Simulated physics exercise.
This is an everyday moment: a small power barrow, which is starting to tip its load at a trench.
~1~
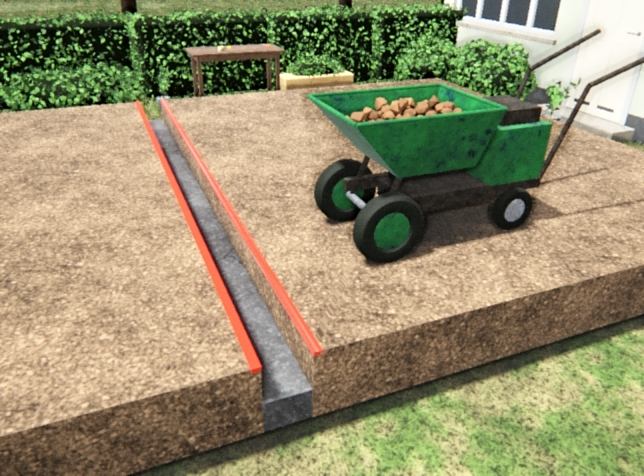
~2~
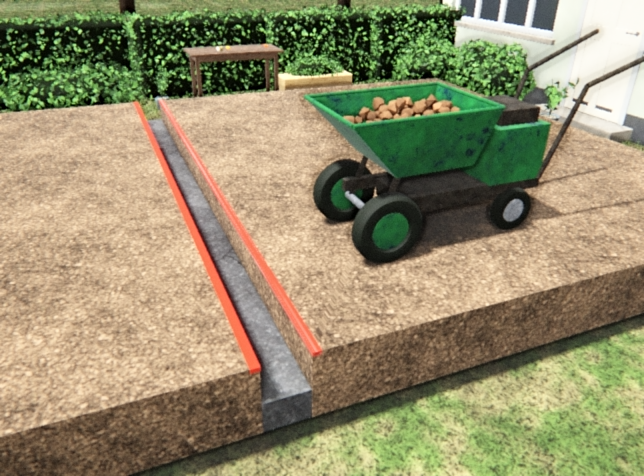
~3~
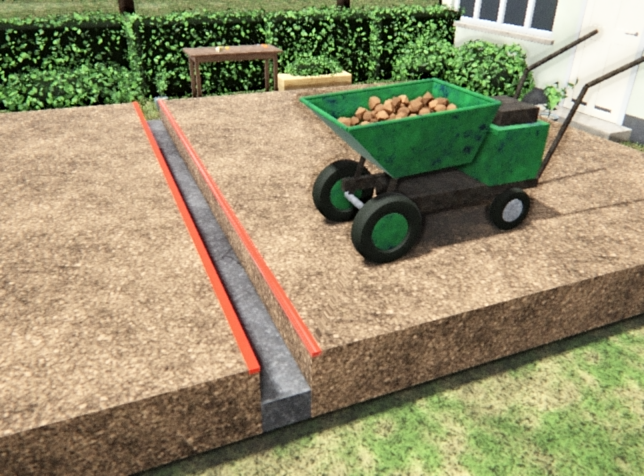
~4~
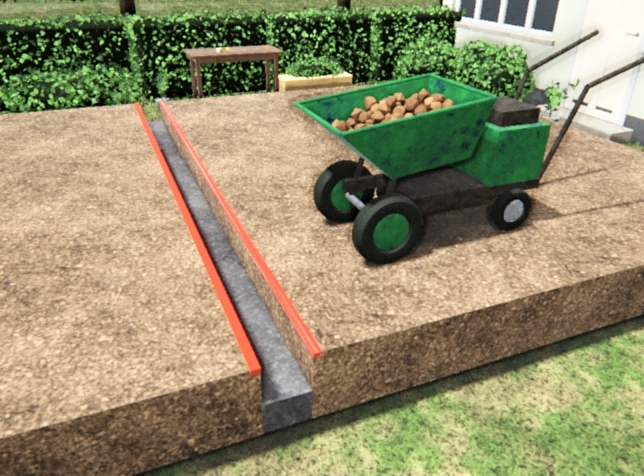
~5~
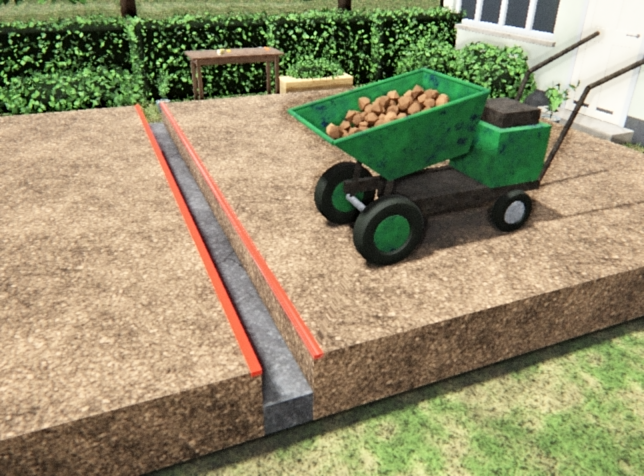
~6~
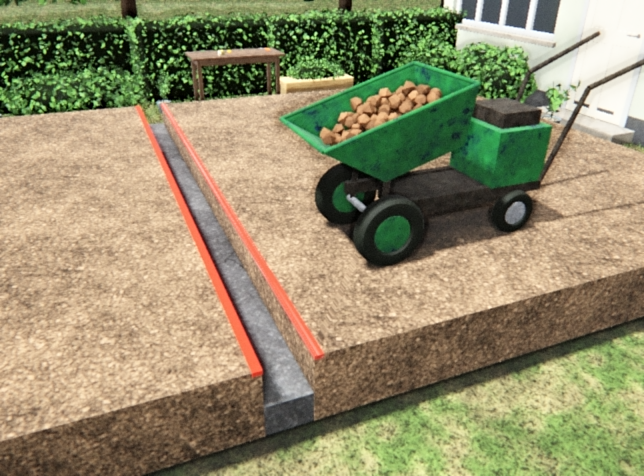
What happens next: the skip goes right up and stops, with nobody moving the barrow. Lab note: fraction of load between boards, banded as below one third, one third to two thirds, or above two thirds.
Tops two thirds.
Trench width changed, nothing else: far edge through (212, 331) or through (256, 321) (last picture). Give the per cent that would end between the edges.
The share would be 100 % first and 50 % second.
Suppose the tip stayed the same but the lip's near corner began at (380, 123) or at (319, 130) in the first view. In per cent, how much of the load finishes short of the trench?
The first position yields around 20 per cent; the second yields around 0 per cent.
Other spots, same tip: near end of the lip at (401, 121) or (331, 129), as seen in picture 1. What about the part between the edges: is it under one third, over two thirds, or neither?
One to two thirds; one to two thirds.
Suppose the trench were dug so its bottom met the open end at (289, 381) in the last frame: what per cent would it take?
60 per cent, roughly.
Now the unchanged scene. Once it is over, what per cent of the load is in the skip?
I'd say around 5 per cent.
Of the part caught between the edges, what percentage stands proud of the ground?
Around 20 in a hundred.
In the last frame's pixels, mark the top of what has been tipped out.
The top settles at about (240, 258).
Soon after the last picture, skip tipped steeply; all in the skip.
A little later, skip tipped steeply; most in the skip; a small part in or heaped over the trench; a stray few falling.
Later still, skip tipped right over; about a quarter in the skip; a stray few short of the trench; about two thirds in or heaped over the trench; a small part beyond it.
At rest, skip tipped right over; a small part in the skip; a stray few short of the trench; most in or heaped over the trench; a small part beyond it.
